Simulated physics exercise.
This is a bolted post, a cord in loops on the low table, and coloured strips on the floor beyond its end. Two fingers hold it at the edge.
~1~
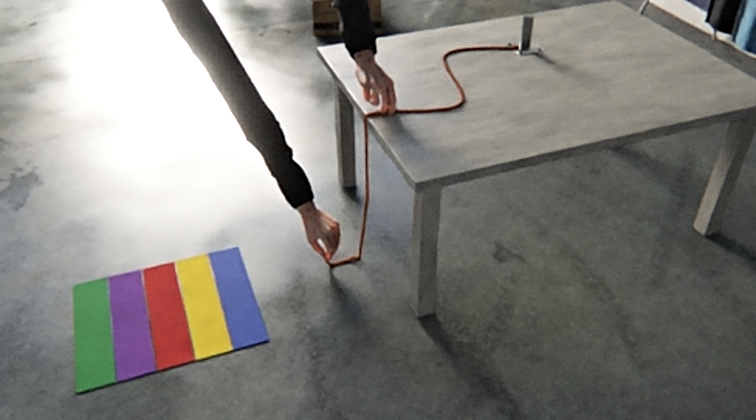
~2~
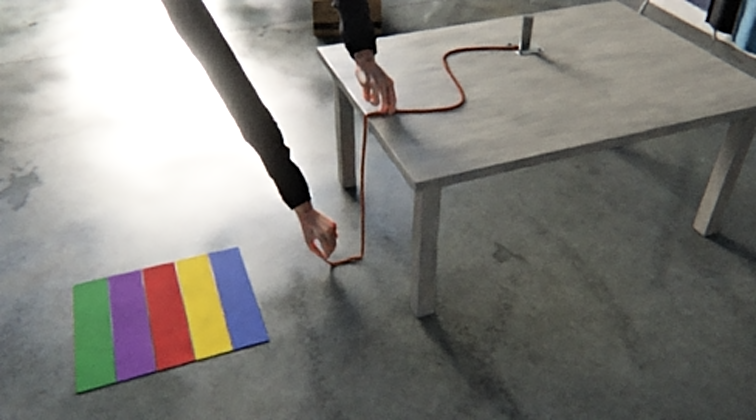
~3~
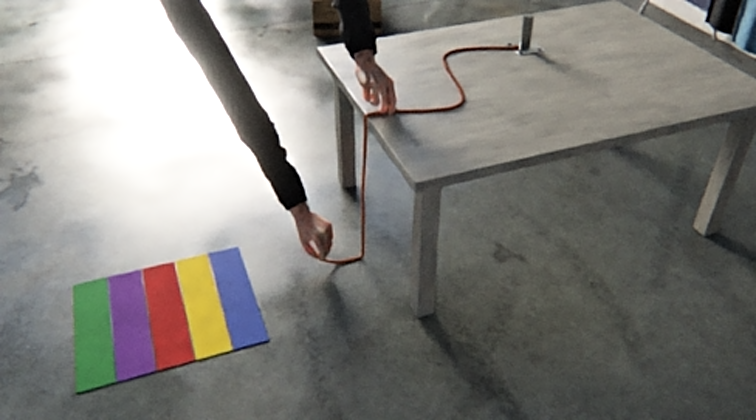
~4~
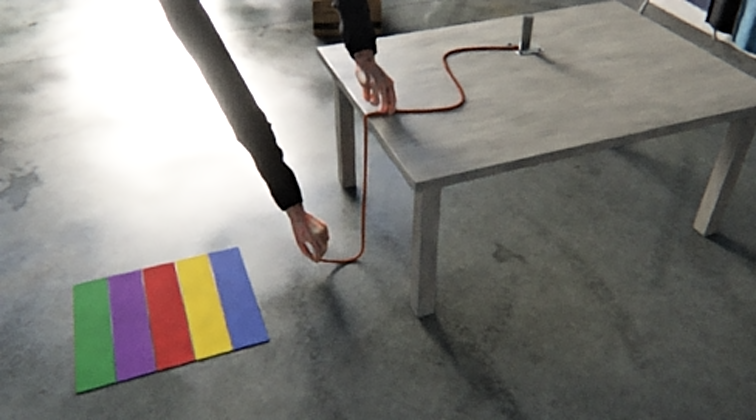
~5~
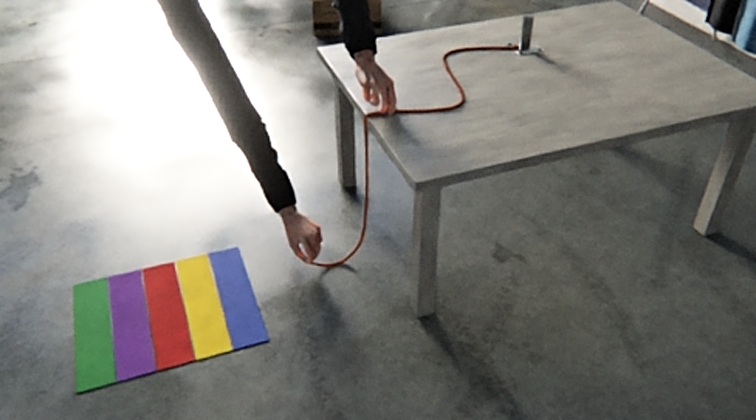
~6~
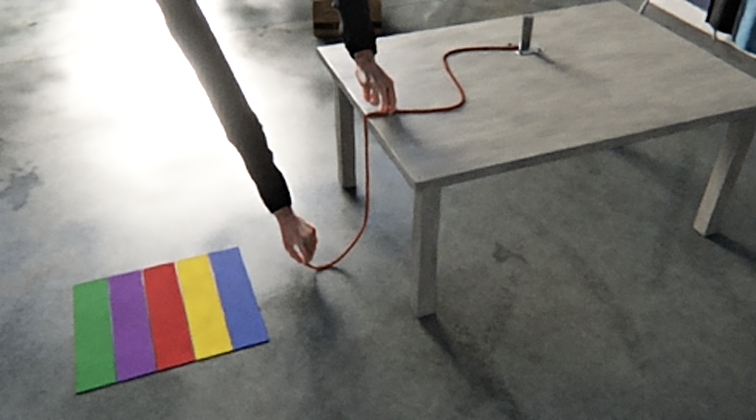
A hand slowly draws the cord's lower end slightly left while another holds it at the table edge.
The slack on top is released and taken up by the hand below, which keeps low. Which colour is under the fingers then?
The end stops over the purple strip.
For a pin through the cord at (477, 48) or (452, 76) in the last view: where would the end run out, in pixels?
Try by try, around (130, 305) and (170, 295).
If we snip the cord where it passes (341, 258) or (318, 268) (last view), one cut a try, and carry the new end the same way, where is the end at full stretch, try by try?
Try by try, around (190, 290) and (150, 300).
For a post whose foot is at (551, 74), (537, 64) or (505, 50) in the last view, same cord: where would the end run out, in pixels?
In that order: (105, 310), (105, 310) and (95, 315).
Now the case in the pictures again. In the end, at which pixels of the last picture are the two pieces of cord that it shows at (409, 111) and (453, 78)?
The first at (327, 130), the second at (416, 82).
Soon after, end near (198, 288); over yellow.
After that, end near (151, 300); over red.
At the stop, end near (122, 307); over purple. It gets as far as the purple strip.
